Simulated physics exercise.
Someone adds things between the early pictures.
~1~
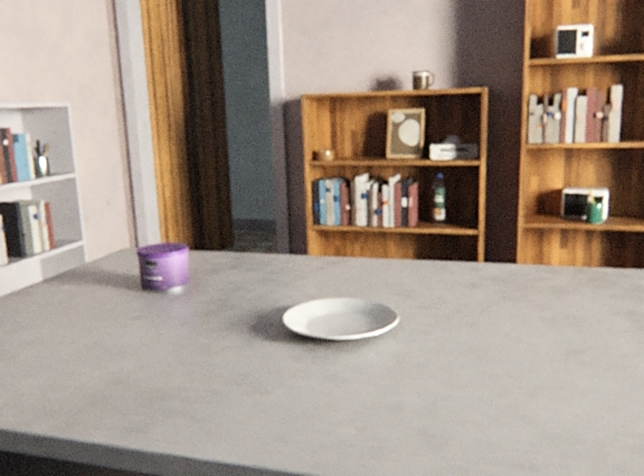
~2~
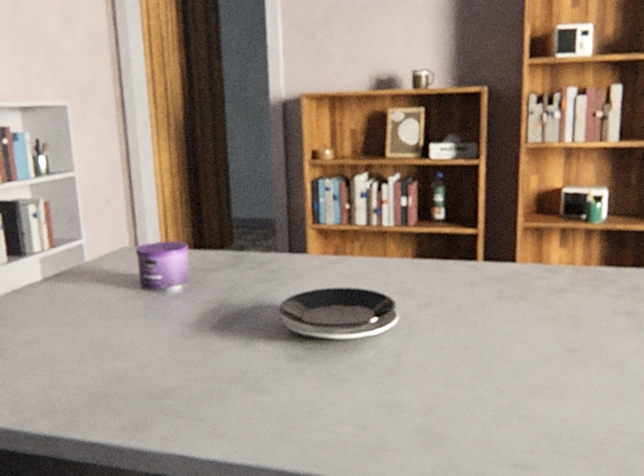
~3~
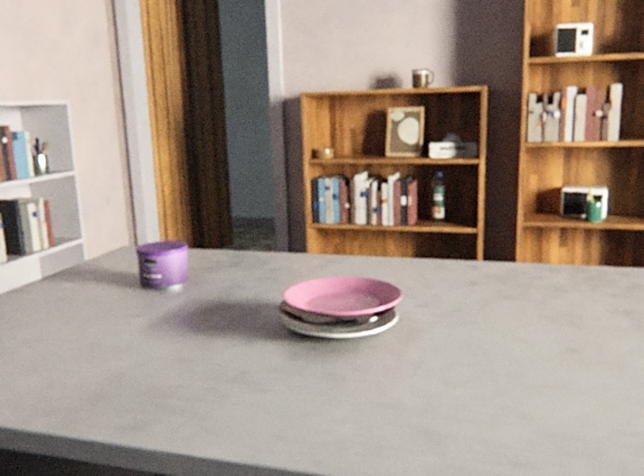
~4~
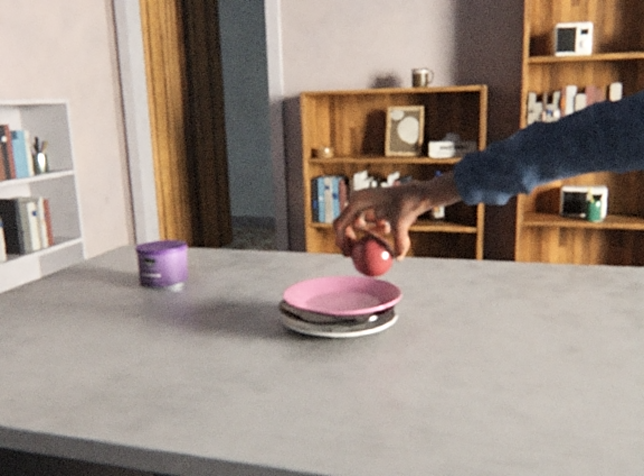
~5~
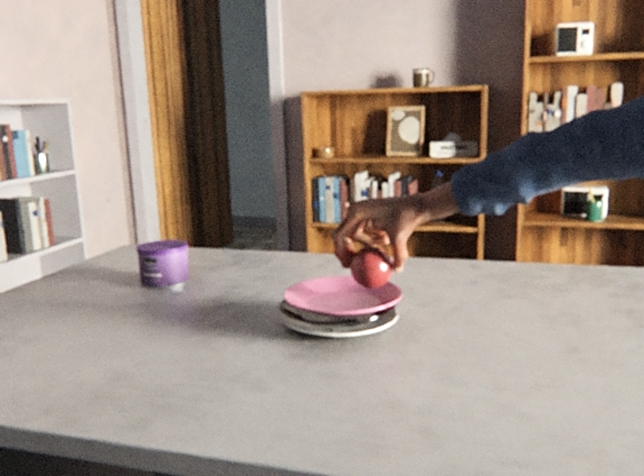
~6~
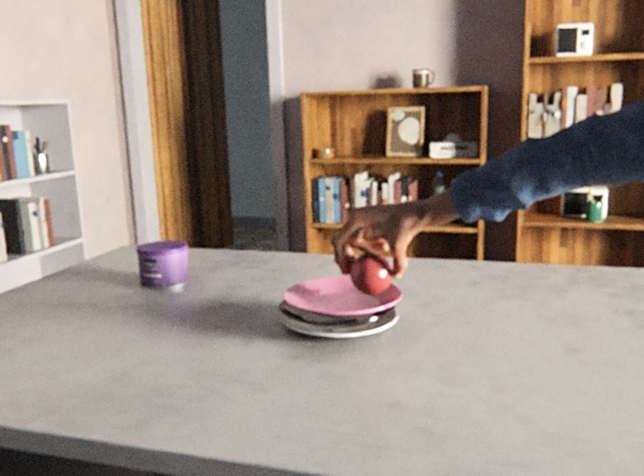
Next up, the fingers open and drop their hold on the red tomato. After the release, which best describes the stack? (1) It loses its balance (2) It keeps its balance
Answer: 2.
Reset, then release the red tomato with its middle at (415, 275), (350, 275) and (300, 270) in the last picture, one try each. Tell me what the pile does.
Lab note - try 1: Collapse; try 2: No collapse; try 3: No collapse.
Then, 0.20 s past the last view, nothing moves.
Then, 0.50 s past the last view, red tomato resting near (371, 275).
Finally, all 5 still in place. Final places as the last picture's camera would see them, red tomato near (371, 275). The pile stays up.
